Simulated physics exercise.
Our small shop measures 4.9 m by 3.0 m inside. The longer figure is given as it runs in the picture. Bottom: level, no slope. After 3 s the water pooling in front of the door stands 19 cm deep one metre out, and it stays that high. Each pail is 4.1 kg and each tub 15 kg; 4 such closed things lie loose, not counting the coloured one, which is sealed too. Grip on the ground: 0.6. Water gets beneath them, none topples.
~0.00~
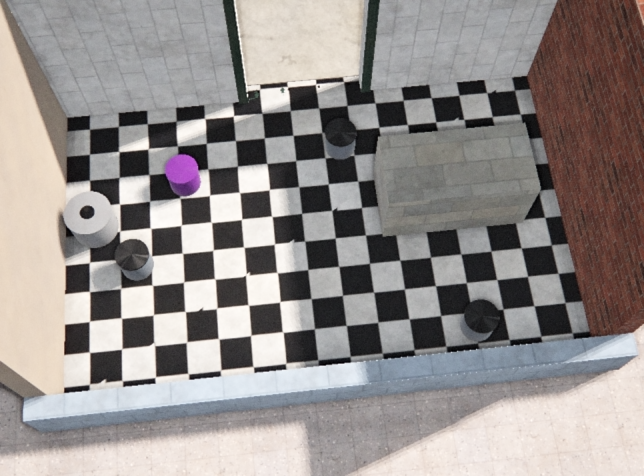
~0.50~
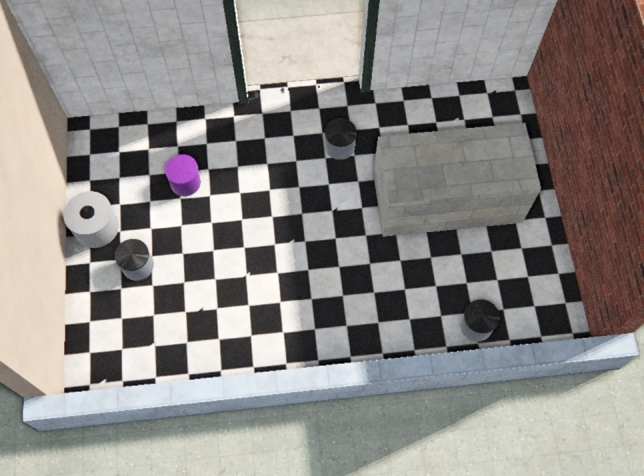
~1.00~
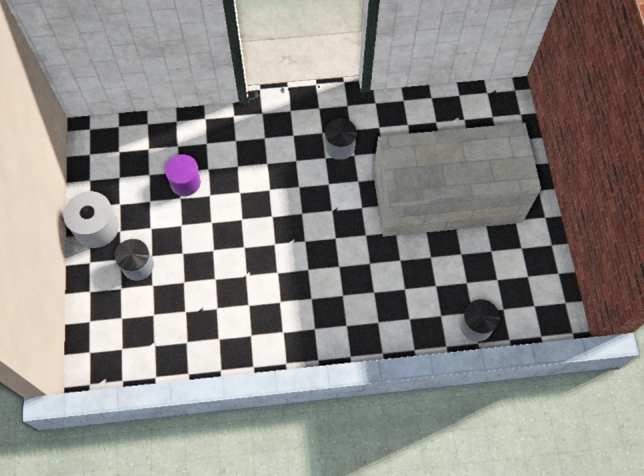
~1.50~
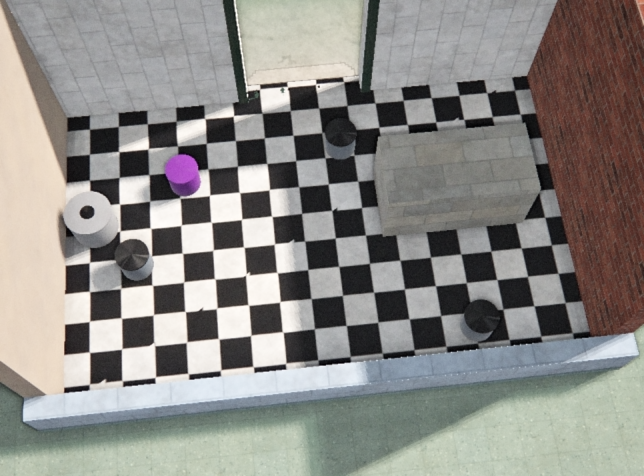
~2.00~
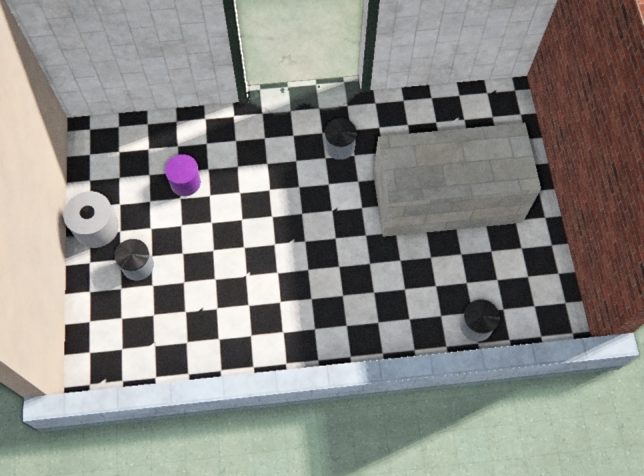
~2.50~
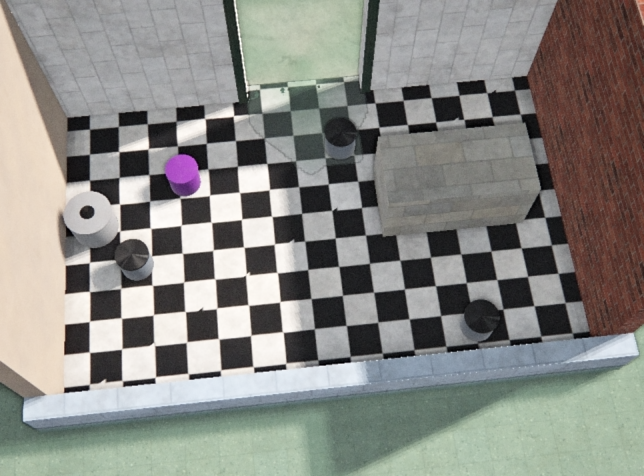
In a small shop with a checkered floor, greenish water spread over the ground outside, then crept in through the doorway across the tiles toward a dark tub, while the purple pail and everything else stayed still.
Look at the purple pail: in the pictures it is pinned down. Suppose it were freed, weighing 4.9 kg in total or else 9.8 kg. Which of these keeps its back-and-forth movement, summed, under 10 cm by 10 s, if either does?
Only 9.8 kg does.
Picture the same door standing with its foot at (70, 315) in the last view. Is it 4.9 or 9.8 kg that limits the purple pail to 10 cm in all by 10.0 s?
That way, the small mass suffices.
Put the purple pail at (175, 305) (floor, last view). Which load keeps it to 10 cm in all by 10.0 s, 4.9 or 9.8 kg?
Looking at the loads, only the heavier keeps it.
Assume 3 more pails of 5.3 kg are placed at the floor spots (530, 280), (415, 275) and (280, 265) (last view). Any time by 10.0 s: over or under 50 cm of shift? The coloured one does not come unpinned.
In the order given, within the mark, then within the mark, and last beyond the mark.
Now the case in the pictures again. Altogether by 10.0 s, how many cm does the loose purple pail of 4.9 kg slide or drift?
Adding it all up, something like 40 cm.
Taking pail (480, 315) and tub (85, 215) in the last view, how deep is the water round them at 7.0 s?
3 and 5 cm.
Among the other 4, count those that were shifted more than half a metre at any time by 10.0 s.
I make it 3.
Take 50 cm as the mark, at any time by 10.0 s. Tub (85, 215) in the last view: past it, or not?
Result: Threshold not reached.
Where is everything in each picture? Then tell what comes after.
In the first picture, the purple pail at (181, 169) rests on the ground; water covers 0.0 m2; 0 of 5 have shifted.
In the second picture, the purple pail at (181, 169) rests on the ground; 0.0 m2 under water; 0 of 5 have shifted.
In the third picture, the purple pail at (181, 169) rests on the ground; 0.0 m2 under water; 0 of 5 have shifted.
In the fourth picture, the purple pail at (181, 169), on the bottom; water covers 0.0 m2; 0 of 5 have shifted.
In the fifth picture, the purple pail at (181, 169) rests on the ground; 0.1 m2 under water; 0 of 5 have shifted.
In the sixth picture, the purple pail at (181, 169), on the bottom; 0.7 m2 under water; 0 of 5 have shifted.
After 3.5 s the purple pail would be 0 cm from its start with 4.9 kg and 0 cm from its start with 9.8 kg; 0 cm of water round it then.
After 4.5 s the purple pail would be 0 cm from its start with 4.9 kg and 0 cm from its start with 9.8 kg; 2 cm of water round it then.
After 7.0 s the purple pail would be 0 cm from its start with 4.9 kg and 0 cm from its start with 9.8 kg; 2 cm of water round it then.
After 10.0 s the purple pail would be 43 cm from its start with 4.9 kg and 0 cm from its start with 9.8 kg; 6 cm of water round it then.
